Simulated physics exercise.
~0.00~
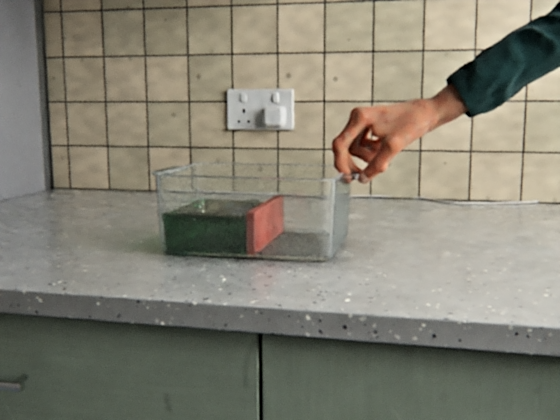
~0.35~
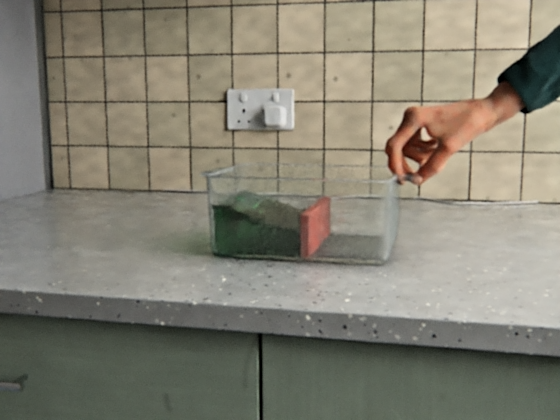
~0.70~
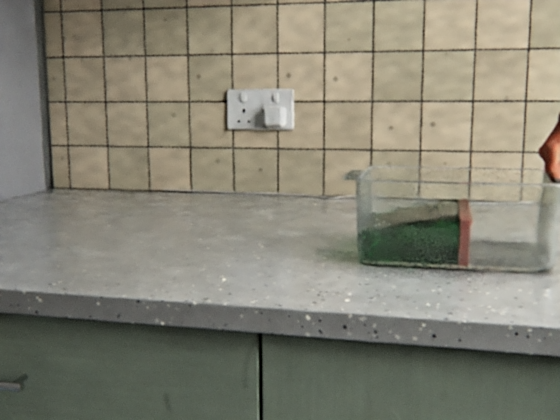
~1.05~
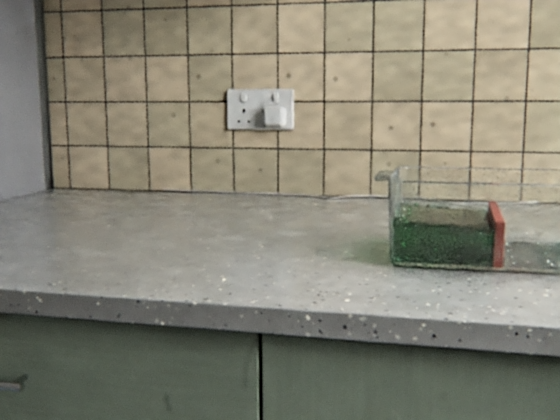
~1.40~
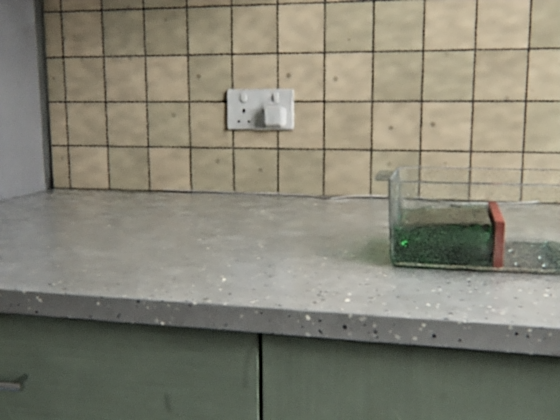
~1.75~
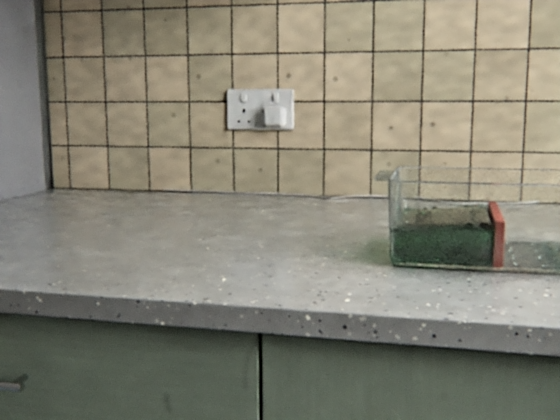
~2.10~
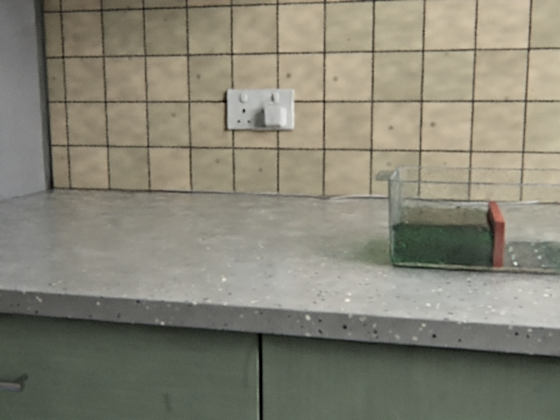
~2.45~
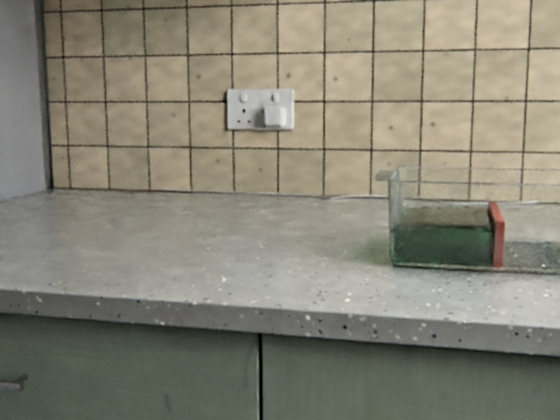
The clip opens on a clear oblong tub standing on a speckled grey counter before a tiled wall, with green liquid to the left of a low red divider and the right side looking empty. A hand in a dark green sleeve grips the tub's right end and pulls it to the right. The liquid tilts and ripples as the tub slides along, and the hand leaves the view on the right. The tub stops at the right edge, partly cut off. The liquid settles level, nearly all still left of the upright divider.
